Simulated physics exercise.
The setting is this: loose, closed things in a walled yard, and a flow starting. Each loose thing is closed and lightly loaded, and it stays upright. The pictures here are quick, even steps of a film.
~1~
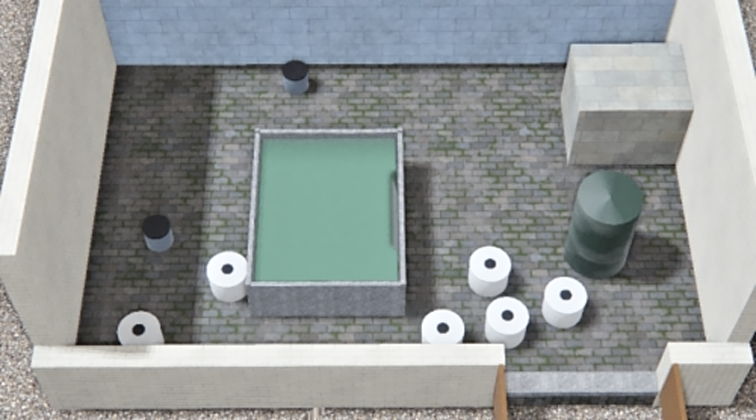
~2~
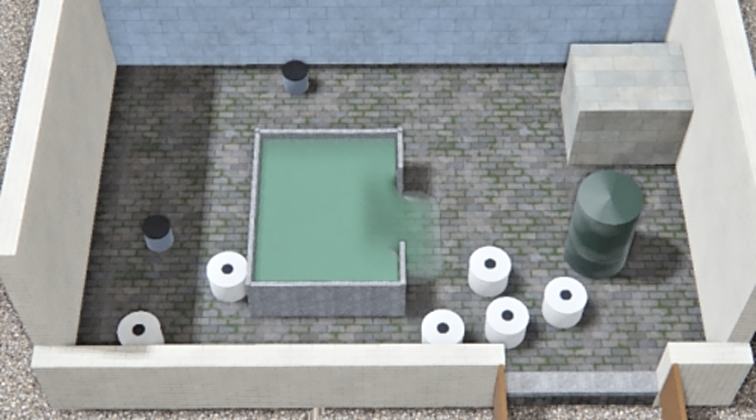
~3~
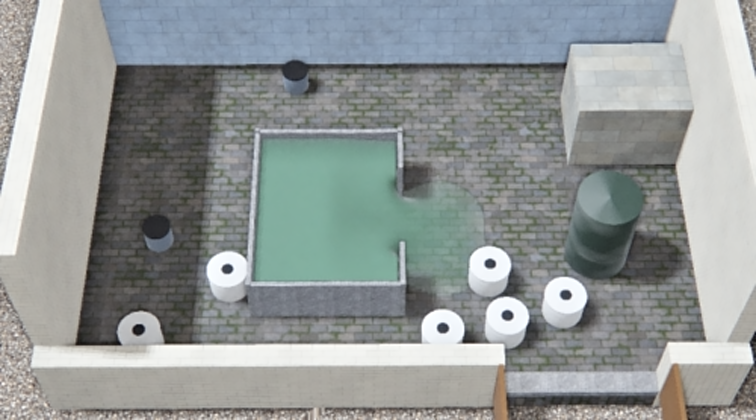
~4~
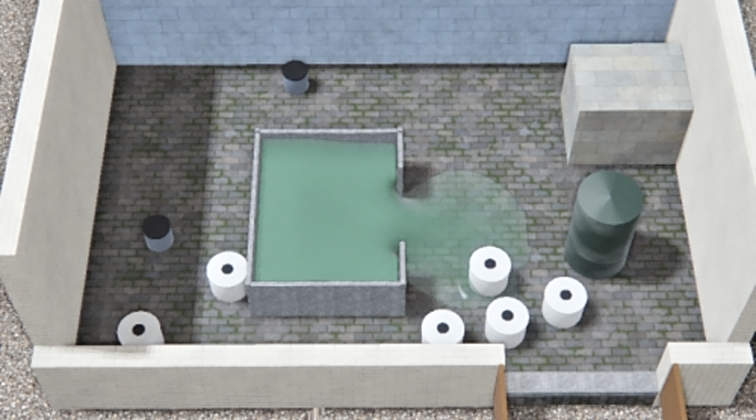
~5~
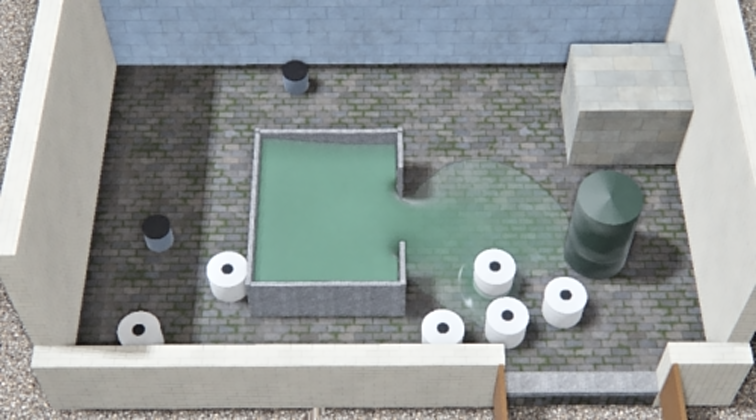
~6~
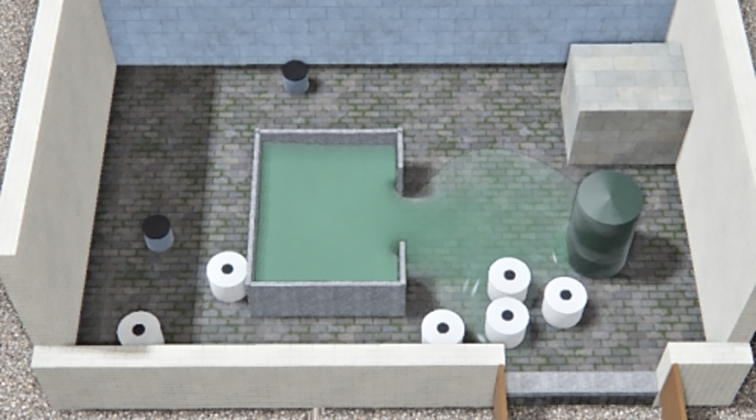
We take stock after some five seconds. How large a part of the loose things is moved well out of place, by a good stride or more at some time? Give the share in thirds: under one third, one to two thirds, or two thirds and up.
Counting the far movers, it's in the middle - a third to two thirds.
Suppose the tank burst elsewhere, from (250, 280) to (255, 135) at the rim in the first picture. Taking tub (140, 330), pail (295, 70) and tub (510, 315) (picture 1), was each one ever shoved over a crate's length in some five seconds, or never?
Got that far, got that far, got that far.
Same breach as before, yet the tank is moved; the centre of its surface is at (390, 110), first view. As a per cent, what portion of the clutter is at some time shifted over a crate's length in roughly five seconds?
Something like 40 in a hundred.
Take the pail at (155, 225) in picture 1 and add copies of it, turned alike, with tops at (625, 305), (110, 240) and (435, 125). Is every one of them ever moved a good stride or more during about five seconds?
Displaced, stays put, stays put.
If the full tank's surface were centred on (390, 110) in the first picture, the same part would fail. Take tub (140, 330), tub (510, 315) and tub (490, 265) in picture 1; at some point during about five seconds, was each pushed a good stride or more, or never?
Not far, Far enough, Far enough.
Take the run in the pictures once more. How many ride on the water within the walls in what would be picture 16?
The total is 0.
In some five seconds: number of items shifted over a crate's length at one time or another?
The count is 3.
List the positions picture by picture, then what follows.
In the first frame, a tub at (490, 264), on the bottom; a tub at (566, 295), on the bottom; 0 of 8 have shifted.
In the second frame, a tub at (490, 264), on the bottom; a tub at (566, 295), on the bottom; 0 of 8 have shifted.
In the third frame, a tub at (490, 264) rests on the ground; a tub at (566, 295) rests on the ground; 0 of 8 have shifted.
In the fourth frame, a tub at (490, 264) rests on the ground; a tub at (566, 295), on the bottom; 0 of 8 have shifted.
In the fifth frame, a tub at (495, 267) rests on the ground, close to its start; a tub at (566, 295) rests on the ground; 1 of 8 have shifted.
In the sixth frame, a tub at (510, 275) rests on the ground, close to its start; a tub at (566, 295) rests on the ground; 1 of 8 have shifted.
A moment on, 1 of 8 are well off their spots; 1 afloat.
Next, 3 of 8 are well off their spots; 0 afloat.
Later, 3 of 8 are well off their spots; 0 afloat.
In the end, 3 of 8 are well off their spots, and 3 have been at some point; 0 afloat.
